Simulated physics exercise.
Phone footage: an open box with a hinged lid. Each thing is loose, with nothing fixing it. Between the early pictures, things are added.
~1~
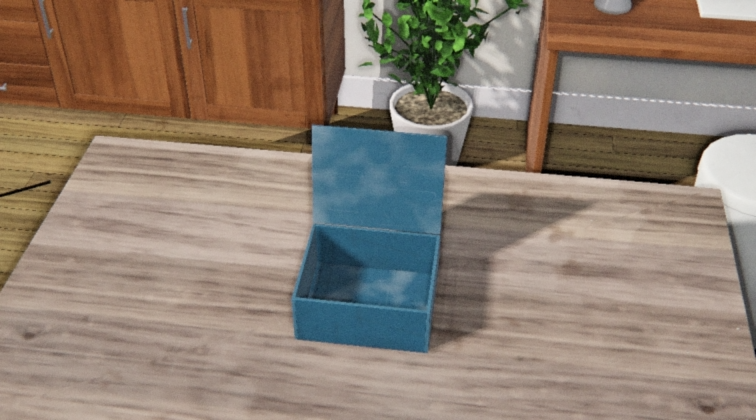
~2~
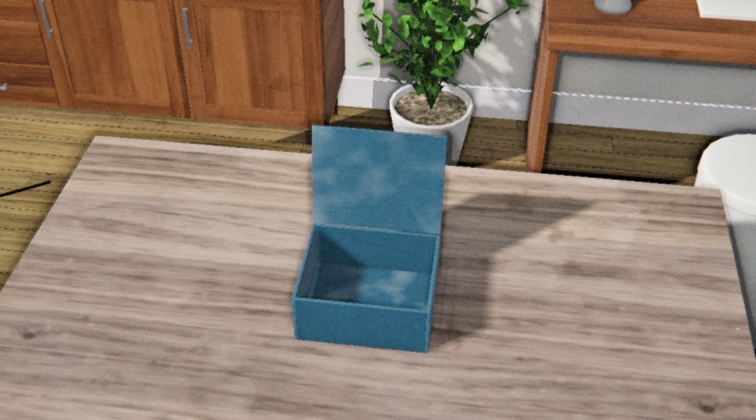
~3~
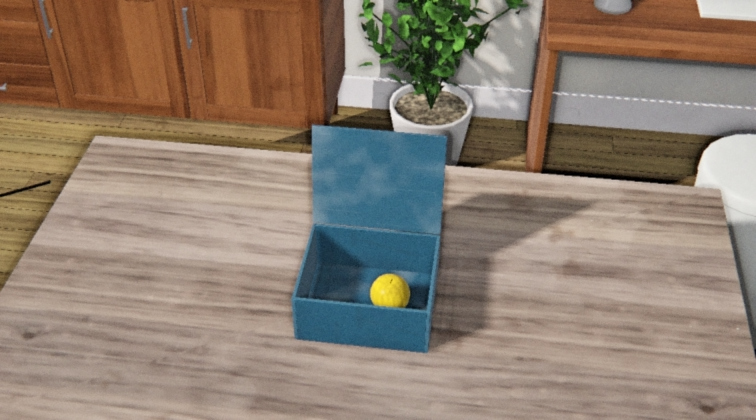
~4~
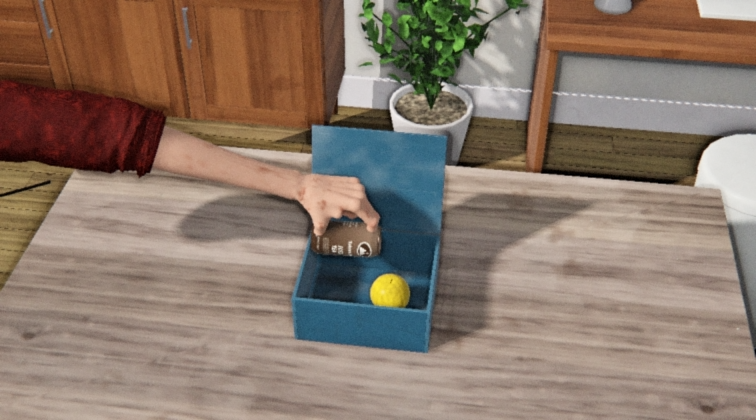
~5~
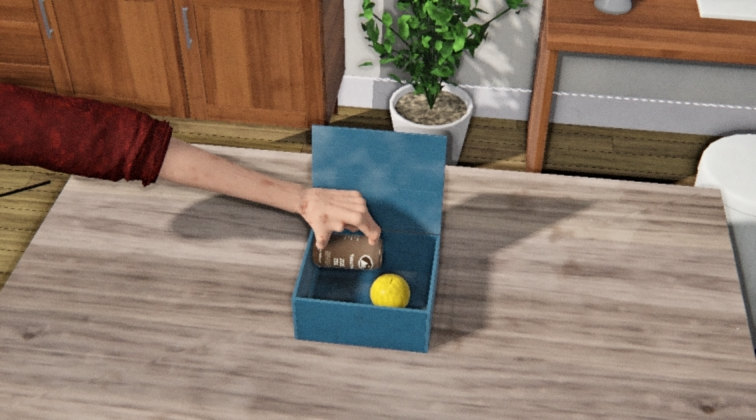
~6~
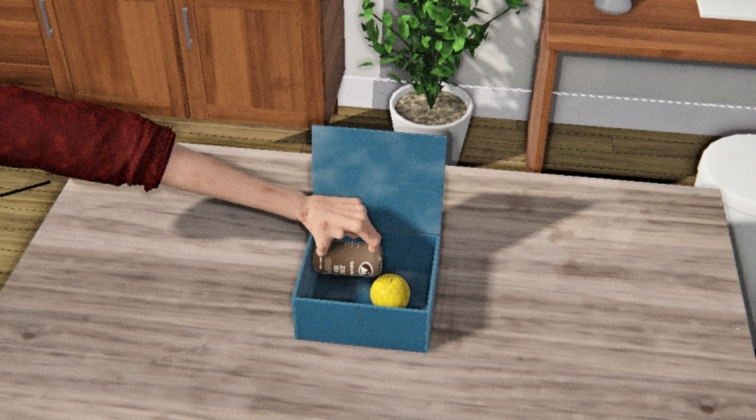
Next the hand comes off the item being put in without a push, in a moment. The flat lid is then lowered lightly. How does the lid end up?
The lid is going to go down completely.
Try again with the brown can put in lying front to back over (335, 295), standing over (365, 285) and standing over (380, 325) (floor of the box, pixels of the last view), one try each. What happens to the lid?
In case one it ends up closed, in case two it remains open and in case three it ends up closed.
Then, 0.50 s past the last view, brown can displaced about its own width near (359, 273); yellow apple displaced a little.
Then, 1.50 s past the last view, lid 65° above the rim; brown can displaced about its own width near (359, 273); yellow apple displaced a little.
Then, 2.00 s past the last view, lid 13° above the rim; brown can displaced about its own width near (359, 273); yellow apple displaced a little.
Finally, lid shut; moved from the start, brown can; yellow apple still in place. Final places as the last picture's camera would see them, brown can near (359, 273).
